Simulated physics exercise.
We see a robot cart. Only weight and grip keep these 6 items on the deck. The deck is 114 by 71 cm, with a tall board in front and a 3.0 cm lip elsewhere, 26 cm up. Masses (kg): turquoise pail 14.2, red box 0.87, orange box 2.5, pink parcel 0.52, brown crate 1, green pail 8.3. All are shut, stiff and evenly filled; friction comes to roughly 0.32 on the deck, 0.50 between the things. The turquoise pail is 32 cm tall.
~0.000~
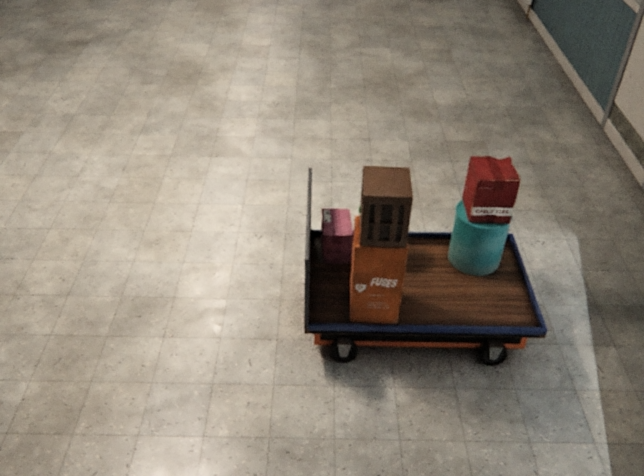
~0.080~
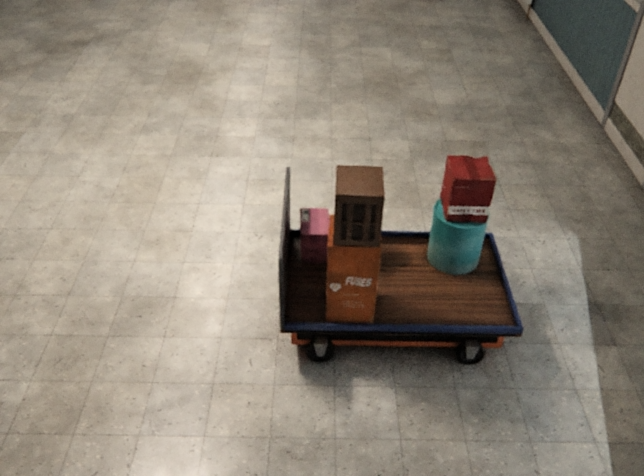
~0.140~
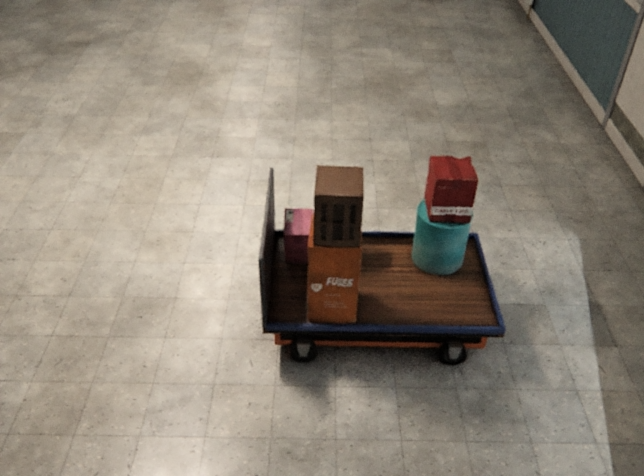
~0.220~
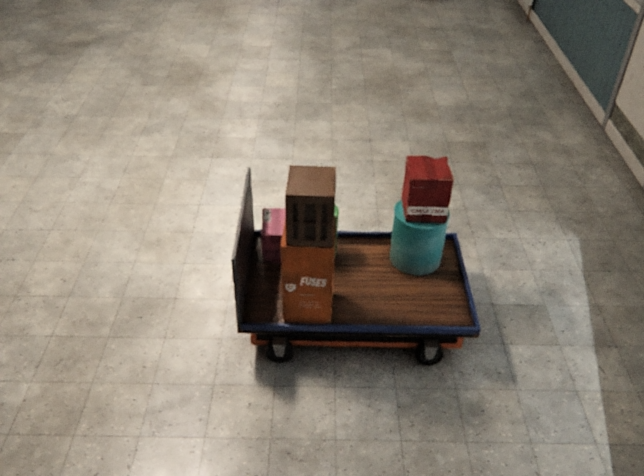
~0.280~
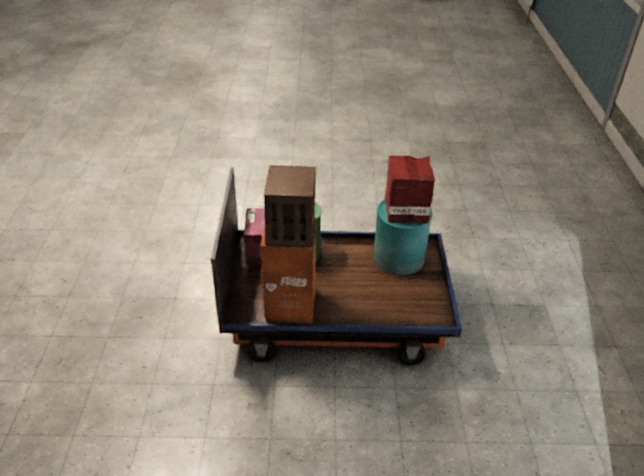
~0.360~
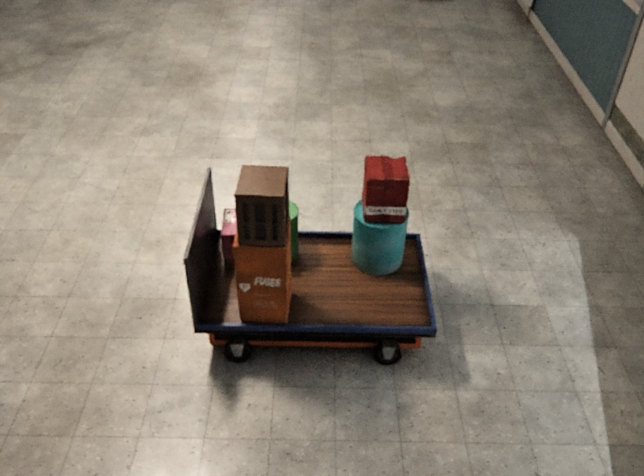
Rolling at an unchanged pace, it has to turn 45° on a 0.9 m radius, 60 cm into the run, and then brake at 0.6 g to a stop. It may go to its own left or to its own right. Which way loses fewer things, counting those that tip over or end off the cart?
Turn left.
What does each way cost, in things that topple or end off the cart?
Turning left 1, turning right 2.
Turning left. At 0.76 s, 114 cm covered, turned 25°; brown crate slid 18 cm; orange box slid 18 cm; green pail leaning 5°.
After 1.16 s, 172 cm covered, turned 45°; brown crate slid 22 cm; orange box slid 15 cm; pink parcel slid 7 cm.
After 1.76 s, 180 cm covered, turned 45°, stopped; brown crate now off the cart; red box slid 17 cm near (82, 277); turquoise pail slid 17 cm near (95, 327).
At rest (2.4 s), off the cart, brown crate; not toppled but over 10 cm from the start, turquoise pail, red box and orange box; the other 2 in place, give or take 10 cm. In the last view, turquoise pail near (95, 327), red box near (82, 277).
Turning right instead, orange box and brown crate tipped over or off the cart, 2 of 6 in all.
